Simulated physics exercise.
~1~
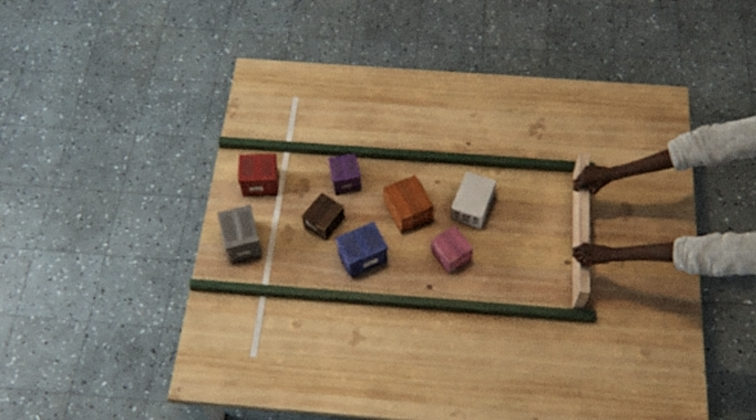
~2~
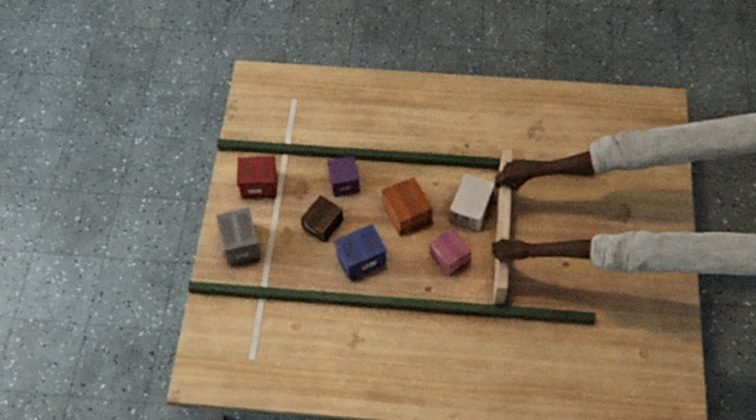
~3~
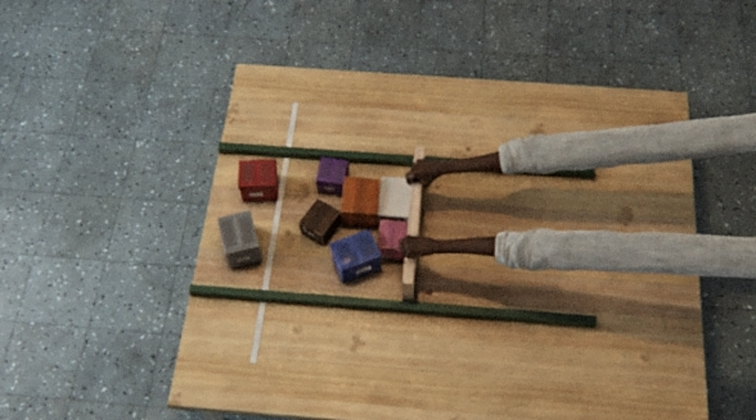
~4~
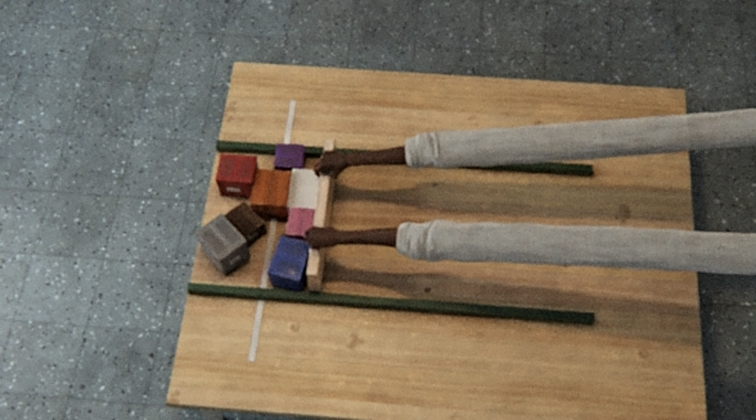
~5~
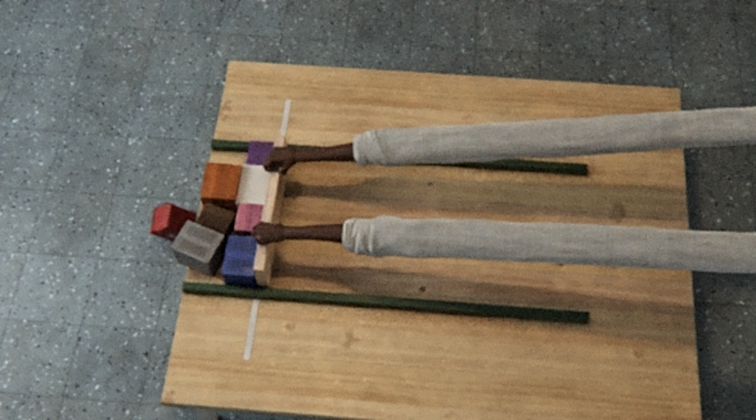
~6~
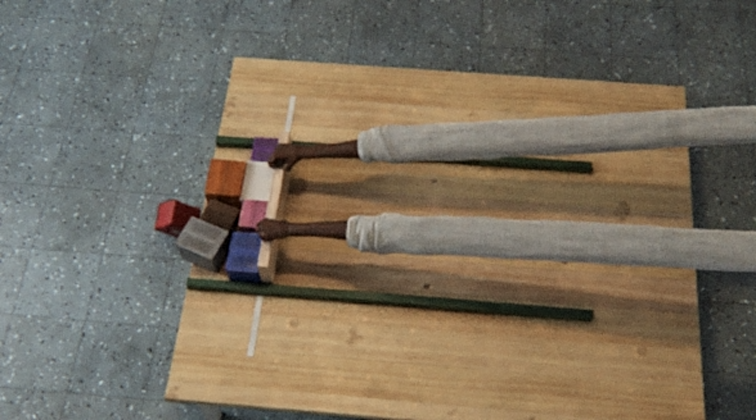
Two hands push an upright pale plank leftward across a wooden deck, seen from above by a slightly swaying camera over a speckled grey floor. Between two dark green rails sit eight boxes, with red and grey at the left near a white tape line, purple, brown, blue and orange in the middle, and white and pink at the right. The plank gathers the white, pink and orange boxes, then the blue, purple and brown ones, crowding them against the red and grey. It stops near the tape, with the red box off the left edge and the others bunched together.
